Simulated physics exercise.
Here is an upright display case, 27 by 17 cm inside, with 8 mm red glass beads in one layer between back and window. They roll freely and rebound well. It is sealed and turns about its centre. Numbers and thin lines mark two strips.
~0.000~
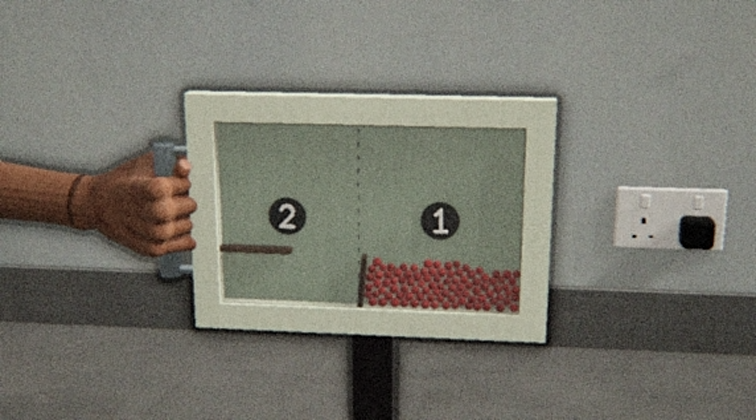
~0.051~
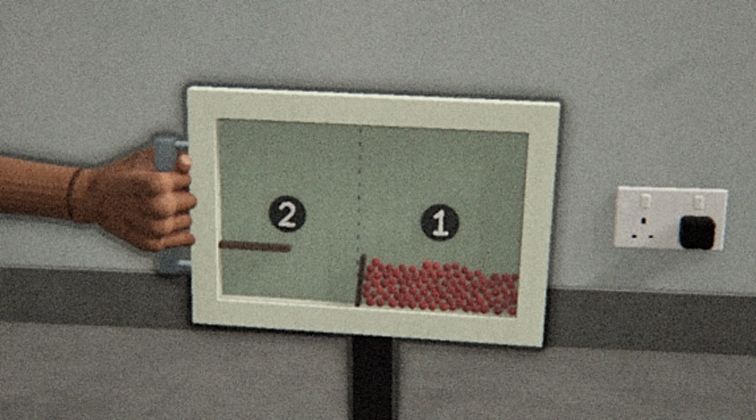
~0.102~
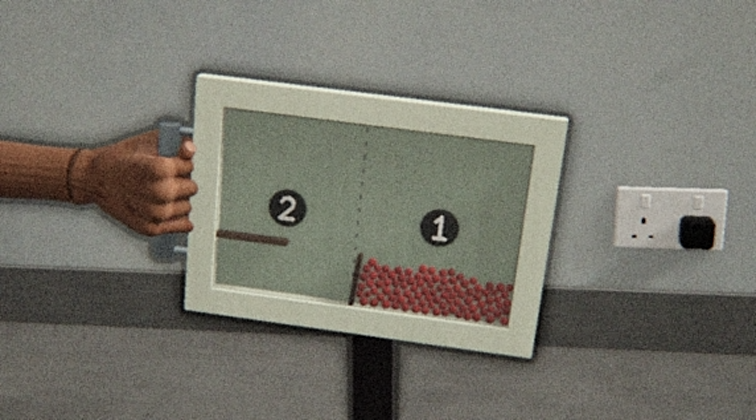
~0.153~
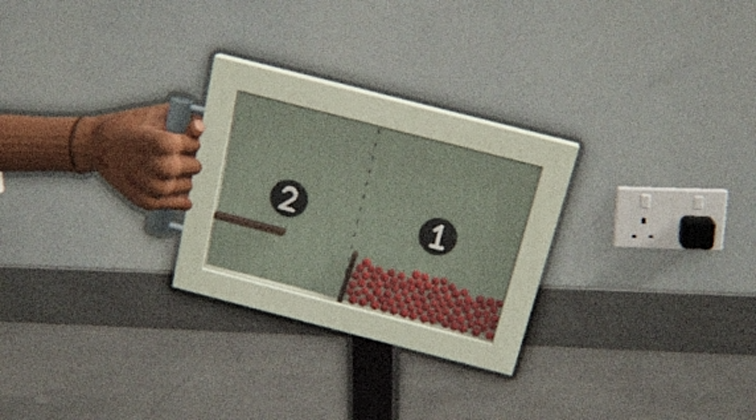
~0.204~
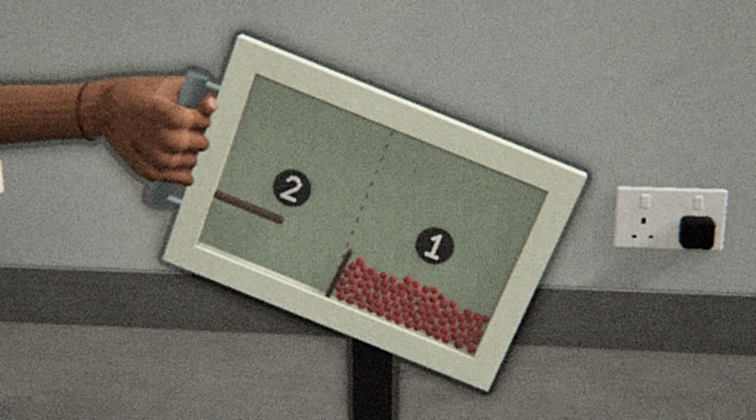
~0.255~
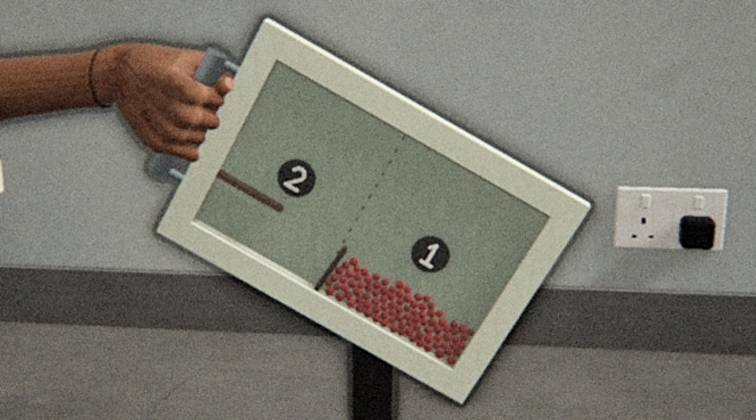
A hand on the left gripped the handle of a pale-framed case holding red beads and turned it clockwise, slightly at first, then further, as the beads shifted within the lower right section.
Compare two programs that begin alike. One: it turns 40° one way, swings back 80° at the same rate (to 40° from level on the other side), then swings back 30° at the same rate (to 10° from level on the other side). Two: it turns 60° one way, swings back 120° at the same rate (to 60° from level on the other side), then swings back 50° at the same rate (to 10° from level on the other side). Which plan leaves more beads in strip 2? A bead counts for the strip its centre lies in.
The second plan.
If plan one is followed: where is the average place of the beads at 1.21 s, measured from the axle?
Some 7 cm right and 3 cm below.
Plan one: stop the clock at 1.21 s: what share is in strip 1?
Some 95 per cent.
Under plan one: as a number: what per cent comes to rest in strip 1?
Some 95 per cent.
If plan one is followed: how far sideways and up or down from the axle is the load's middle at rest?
Some 6 cm right and 5 cm below.
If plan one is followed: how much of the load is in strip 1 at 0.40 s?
Roughly 100 per cent.
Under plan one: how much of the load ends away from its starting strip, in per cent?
Roughly 5 per cent.
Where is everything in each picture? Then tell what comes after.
The first picture shows level; about 100 beads; load centre (441, 287); top bead (457, 264); no. 1 (440, 221), no. 2 (287, 216).
The second picture shows turned 1° clockwise; load centre (439, 288); top bead (376, 262).
The third picture shows turned 6° clockwise; load centre (434, 293); top bead (372, 263); wall ends (360, 256), (286, 242).
The fourth picture shows turned 13° clockwise; load centre (424, 300); top bead (366, 263).
The fifth picture shows turned 21° clockwise; load centre (411, 306); top bead (360, 262).
The sixth picture shows turned 29° clockwise; load centre (399, 310); top bead (354, 262); no. 1 (430, 254), no. 2 (297, 178).
Plan one. At 0.40 s, it stands 40° clockwise; the beads' middle is 1 cm right of and 9 cm below the centre; no. 1, 100 %.
After 1.21 s, it stands 25° anticlockwise; the beads' middle is 7 cm right of and 3 cm below the centre; no. 1, 95 %, no. 2, 5 %.
After 1.38 s, it stands 10° anticlockwise; the beads' middle is 6 cm right of and 5 cm below the centre; no. 1, 95 %, no. 2, 5 %.
Settled by 2.3 s, it stands 10° anticlockwise; no. 1, 95 %, no. 2, 5 %.
Plan two would end with no. 1, 70 %, no. 2, 30 %.
